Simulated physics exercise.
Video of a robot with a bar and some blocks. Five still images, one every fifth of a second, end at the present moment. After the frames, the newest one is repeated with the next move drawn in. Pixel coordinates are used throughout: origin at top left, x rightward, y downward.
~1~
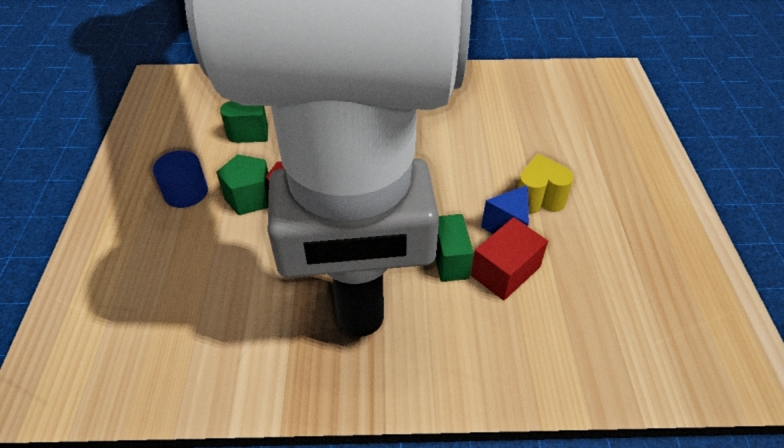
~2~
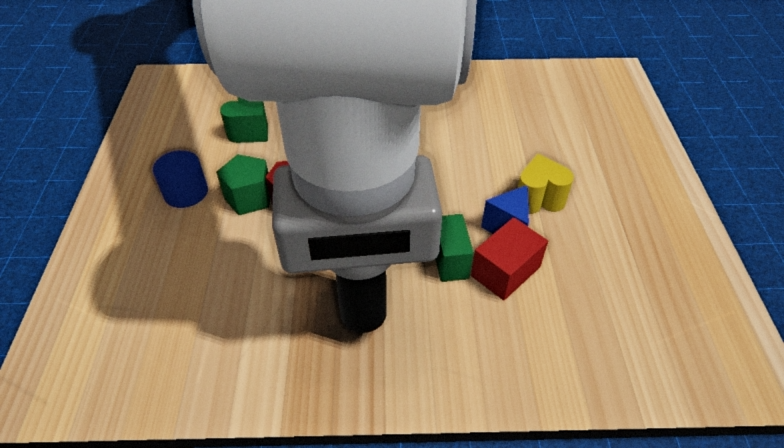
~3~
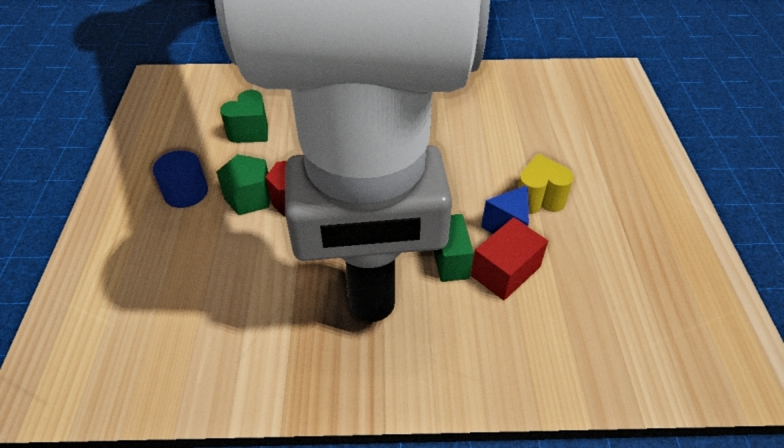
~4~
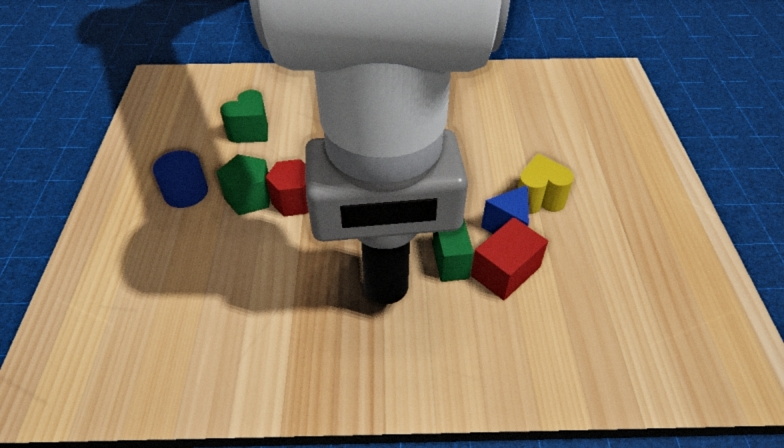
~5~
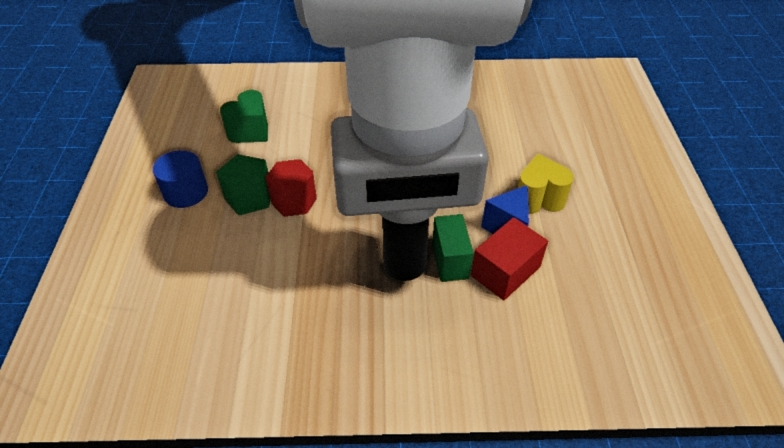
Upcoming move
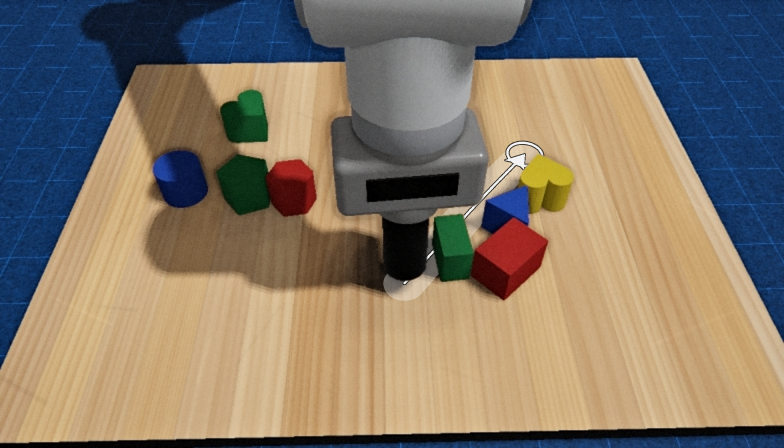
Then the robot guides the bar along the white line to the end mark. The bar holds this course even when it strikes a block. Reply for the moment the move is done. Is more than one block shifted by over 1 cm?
No
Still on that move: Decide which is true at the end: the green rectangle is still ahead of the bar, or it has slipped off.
I'd say the green rectangle has slipped off and sits beside or behind the bar.
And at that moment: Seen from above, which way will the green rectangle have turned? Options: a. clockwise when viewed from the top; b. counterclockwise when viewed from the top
The answer is a.
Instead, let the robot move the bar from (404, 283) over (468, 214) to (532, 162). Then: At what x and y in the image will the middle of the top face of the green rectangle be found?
At pixel (480, 228).
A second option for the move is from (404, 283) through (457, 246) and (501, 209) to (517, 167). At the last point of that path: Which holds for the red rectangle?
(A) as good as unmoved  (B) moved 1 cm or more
B.
Drawn move, from (404, 283) directly to (525, 154).
The first path, step by step. One third of the way, bar (451, 215); green rectangle (479, 230), turned 50° clockwise.
Two thirds of the way, bar (492, 171); green rectangle (479, 230), turned 50° clockwise.
At the end, bar (529, 134); green rectangle (479, 230), turned 50° clockwise; blue three-sided block still.
